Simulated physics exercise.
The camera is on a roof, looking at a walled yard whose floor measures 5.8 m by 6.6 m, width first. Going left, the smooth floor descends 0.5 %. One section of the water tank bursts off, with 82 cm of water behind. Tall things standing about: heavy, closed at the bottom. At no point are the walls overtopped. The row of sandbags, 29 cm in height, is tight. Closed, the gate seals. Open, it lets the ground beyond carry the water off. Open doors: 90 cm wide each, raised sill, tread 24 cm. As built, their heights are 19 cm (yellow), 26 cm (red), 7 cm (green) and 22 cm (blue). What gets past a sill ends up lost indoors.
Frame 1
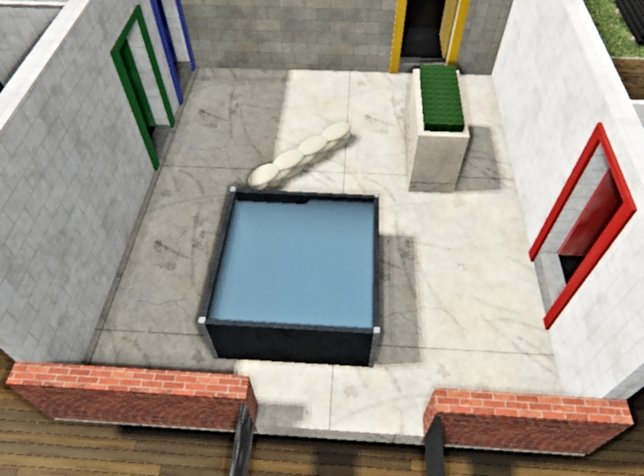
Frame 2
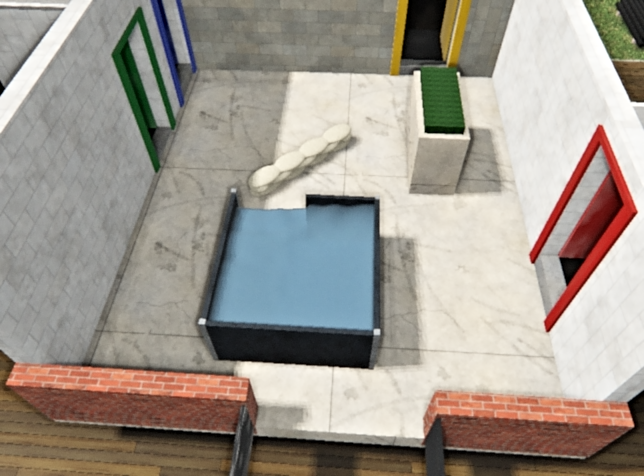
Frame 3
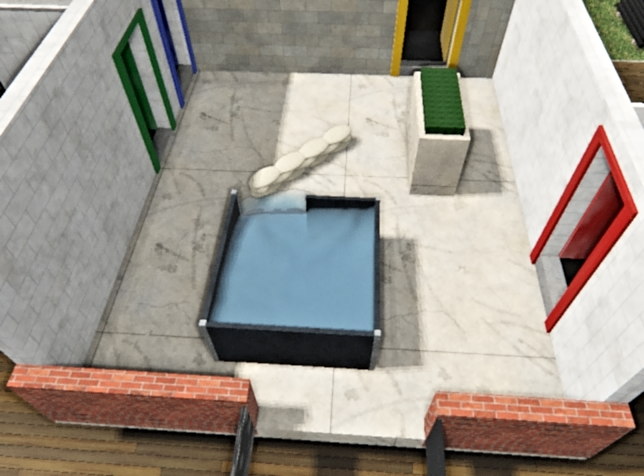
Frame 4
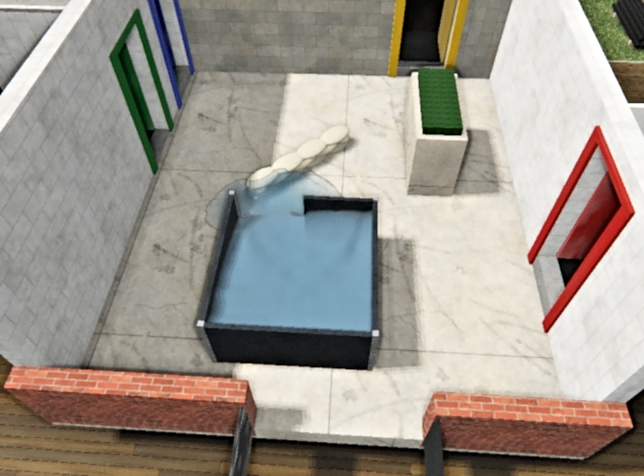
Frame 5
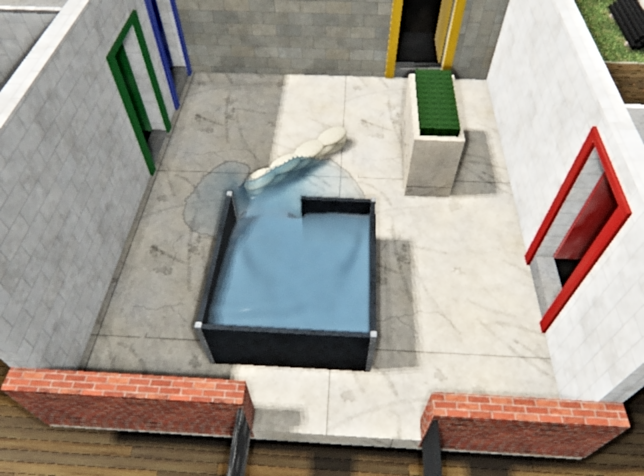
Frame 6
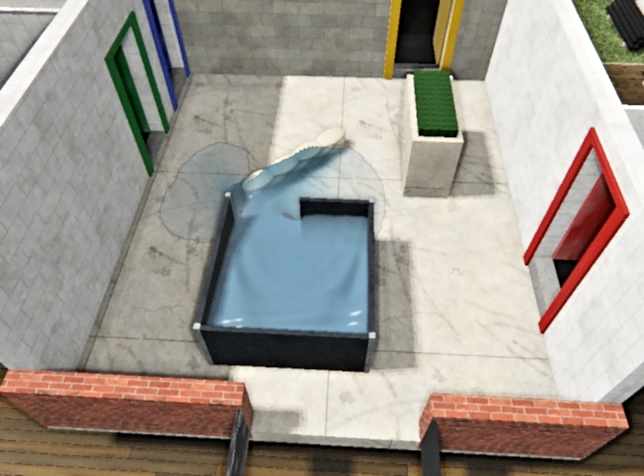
Water pours from a gap in the tank's far side and spreads around the sandbags.
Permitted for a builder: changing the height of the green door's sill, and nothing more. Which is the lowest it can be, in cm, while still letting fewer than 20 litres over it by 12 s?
No lower than about 18 cm.
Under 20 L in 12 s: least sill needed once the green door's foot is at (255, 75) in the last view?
Something near 12.0 cm.
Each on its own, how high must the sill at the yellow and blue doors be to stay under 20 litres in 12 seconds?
You'd want about 17 centimetres at yellow and about 16 centimetres at blue.
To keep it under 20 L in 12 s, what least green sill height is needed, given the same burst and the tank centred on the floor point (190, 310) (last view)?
New minimum height: Approx. 12.5 cm.
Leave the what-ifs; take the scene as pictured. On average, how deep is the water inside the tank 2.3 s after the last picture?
It averages close to 34 centimetres.
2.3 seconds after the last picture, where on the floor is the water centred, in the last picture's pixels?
Approximately (302, 197).
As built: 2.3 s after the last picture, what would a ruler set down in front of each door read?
Depth (cm): Yellow 20 / red 0 / green 14 / blue 16.
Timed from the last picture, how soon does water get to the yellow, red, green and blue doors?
Yellow at 0.9 seconds, red at 3.4 seconds, green at 0.3 seconds, blue at 0.7 seconds.
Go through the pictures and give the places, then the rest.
The first frame shows still water, 82 cm deep, in the water tank at (298, 257); the green door at (148, 97) is dry.
In the second frame, the front is at a hidden place, 0.3 m from the gap on the far side; 0.3 m2 of floor is wet, 82 cm left at the back.
In the third frame, water pours out on the far side and has run 0.9 m, to (282, 194); about 12 cm deep outside, 82 cm at the back.
In the fourth frame, water pours out on the far side and has run 1.4 m, to (305, 174); about 10 cm deep outside, 81 cm at the back.
In the fifth frame, the front is at (329, 163), 1.7 m from the gap on the far side; 3.0 m2 of floor is wet, 72 cm left at the back.
In the sixth frame, water pours out on the far side and has run 2.1 m, to (347, 150); about 4 cm deep outside, 69 cm at the back; 0.7 m in a straight line remain to the green door at (142, 103).
Then, 0.7 s after the last picture water covers 30 % of the floor, deepest (52 cm) near (267, 202); 16 cm at the green door, 10 litres in over its 7 cm sill.
Then, 2.3 s after the last picture water covers 55 % of the floor, deepest (34 cm) near (267, 202); 14 cm at the green door, 107 litres in over its 7 cm sill.
Then, 11.3 s after the last picture water covers 95 % of the floor, deepest (10 cm) near (77, 371); 9 cm at the green door, 193 litres in over its 7 cm sill.
At the green door as built, the water peaked near 20 cm, 1.1 s after the last picture.
Run again over the same 12 s with other heights there, 45 litres in over 14.5 cm, 14 litres over 19.5 cm. The limit of 20 litres is kept from about 18 cm up.
